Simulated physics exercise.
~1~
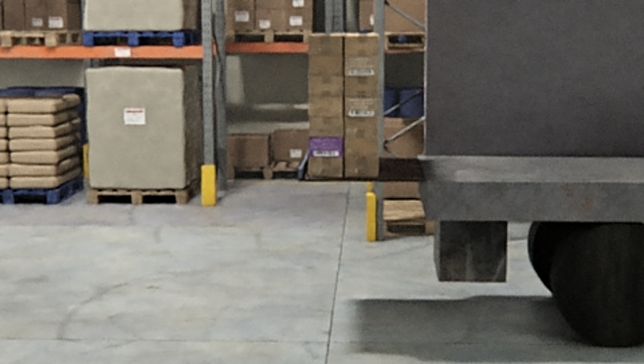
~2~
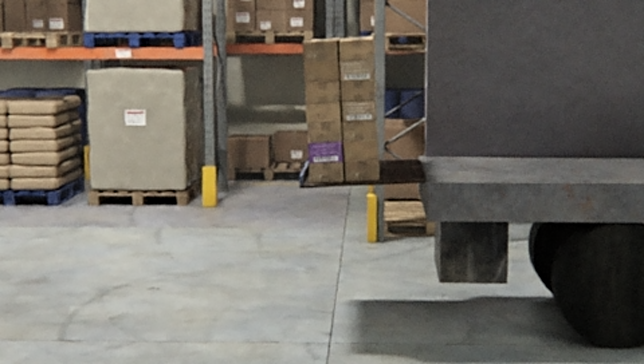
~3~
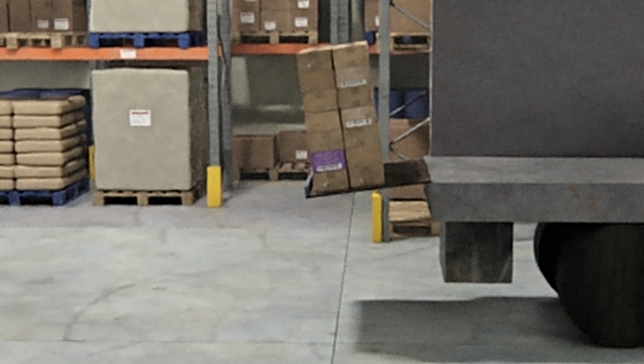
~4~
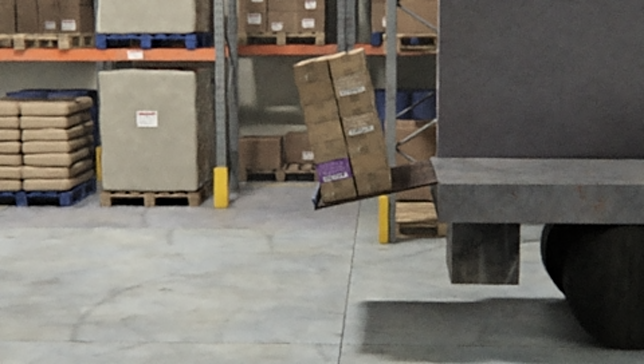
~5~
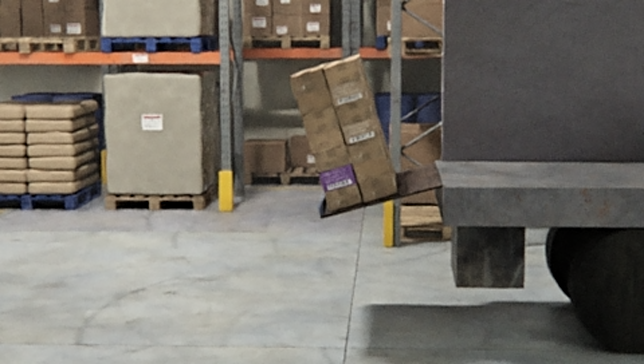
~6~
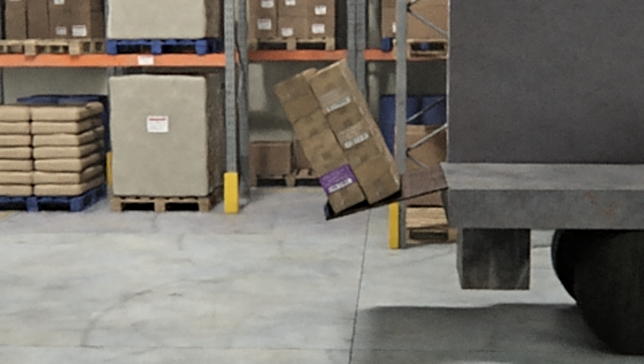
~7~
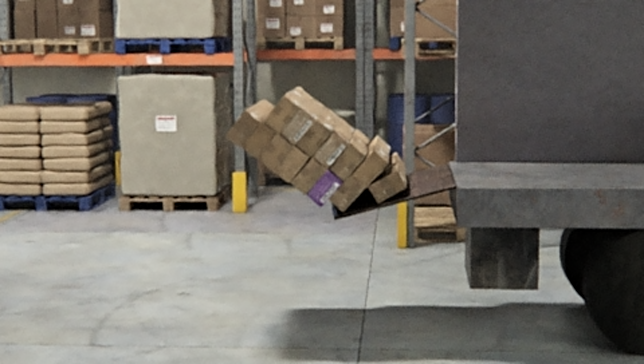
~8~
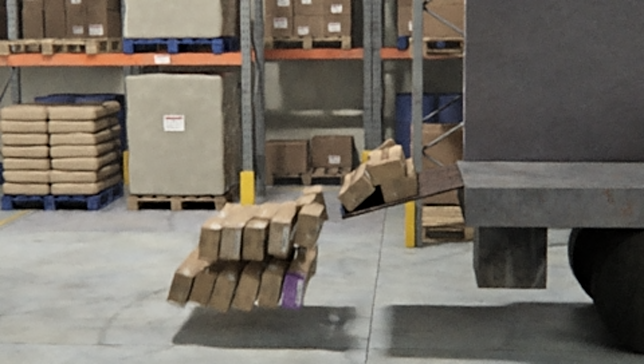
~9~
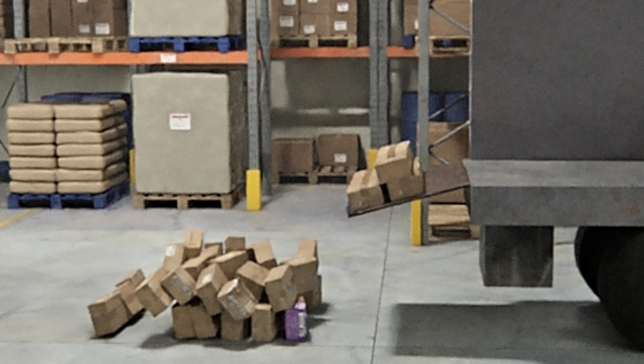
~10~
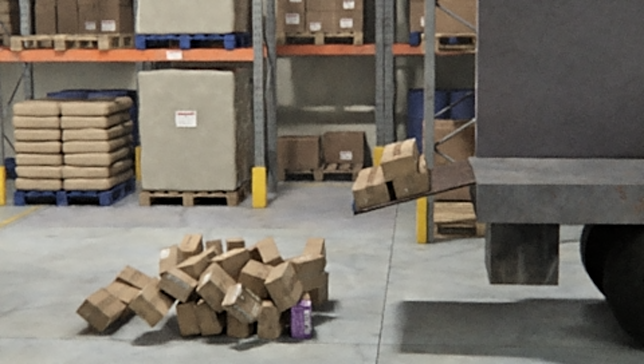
In a warehouse seen from the side, a grey lorry's rear stands at the right, its tail lift jutting left before orange racks of sacks, cartons and a large wrapped block. A tall stack of brown boxes, one purple near the bottom, stands on the lift. The platform tilts down to the left, and the stack leans with it while the view pans slightly left. The platform stops, but the stack keeps tipping, topples over the edge and drops. Most boxes end heaped on the concrete, the purple one at the pile's right, while a few remain on the sloping platform.
